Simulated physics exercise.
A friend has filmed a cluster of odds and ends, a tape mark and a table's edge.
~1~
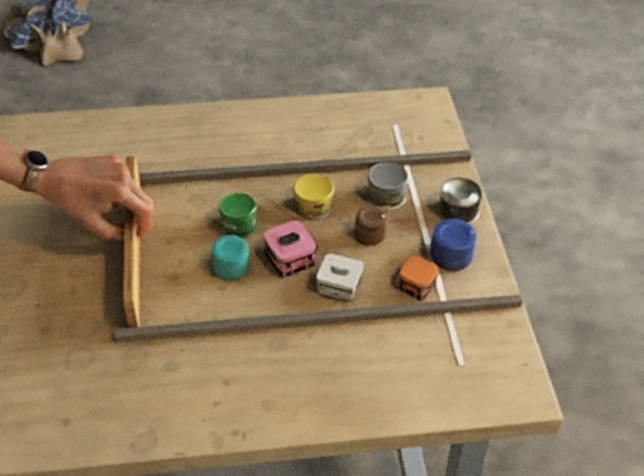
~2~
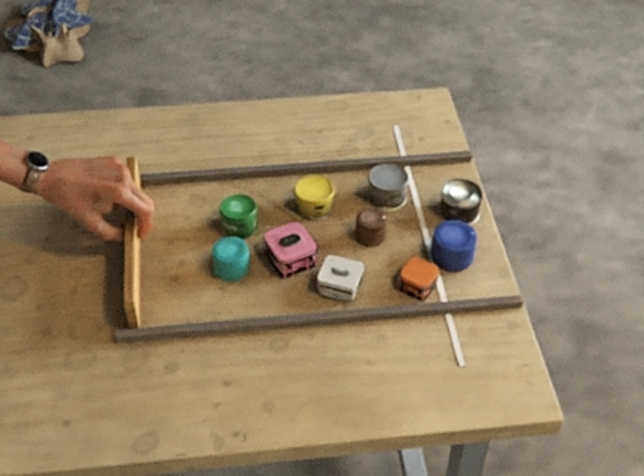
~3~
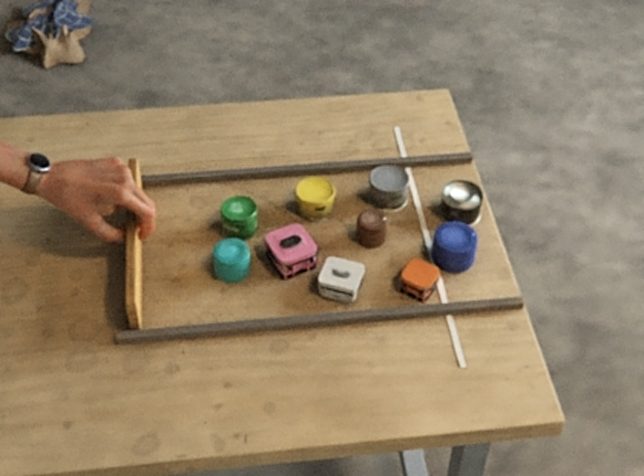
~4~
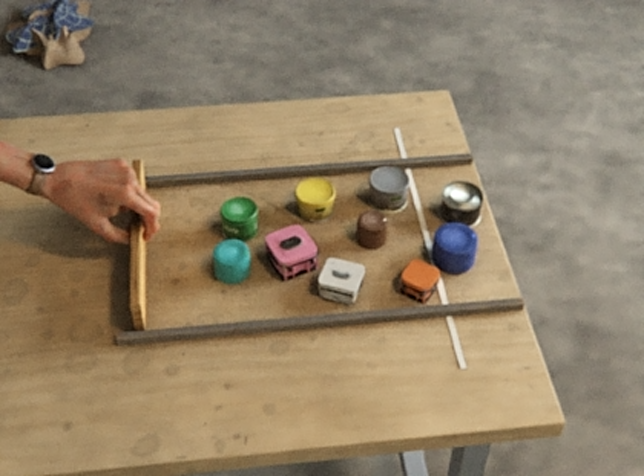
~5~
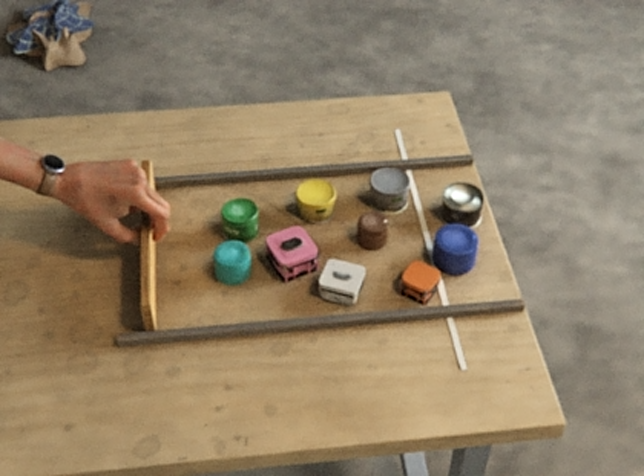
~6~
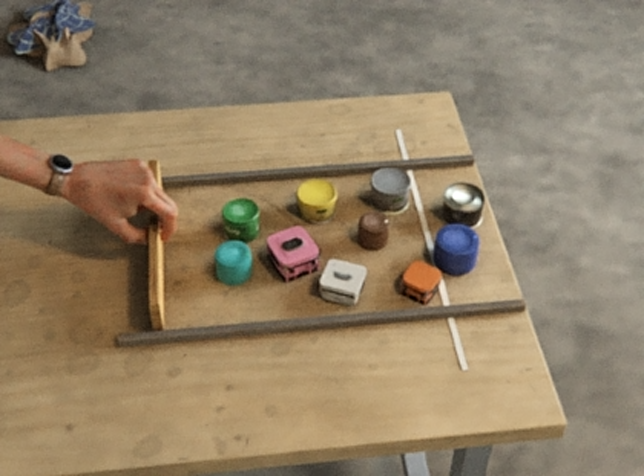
On a wooden table, a hand slides a board slightly right toward a cluster of small containers.
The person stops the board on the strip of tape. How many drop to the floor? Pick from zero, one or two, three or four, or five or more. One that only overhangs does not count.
In the end the number that fall off is one or two.
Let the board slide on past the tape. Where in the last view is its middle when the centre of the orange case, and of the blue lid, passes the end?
Near (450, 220) and (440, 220).
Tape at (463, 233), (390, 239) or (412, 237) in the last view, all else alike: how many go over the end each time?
The counts: 6, 0 and 1.
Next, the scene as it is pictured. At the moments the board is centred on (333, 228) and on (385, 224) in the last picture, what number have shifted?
By then 6, and 10.
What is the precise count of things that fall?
It comes to 1.
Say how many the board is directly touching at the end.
The number is 4.
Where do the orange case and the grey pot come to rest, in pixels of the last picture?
About (498, 285), and the other about (471, 176).
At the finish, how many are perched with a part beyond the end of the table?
2 of them.
Soon after, none off yet; black tin at rest near (463, 206); blue lid at rest near (456, 250); orange case at rest near (421, 283).
At rest, the number that fall off is one or two; fallen, black tin.
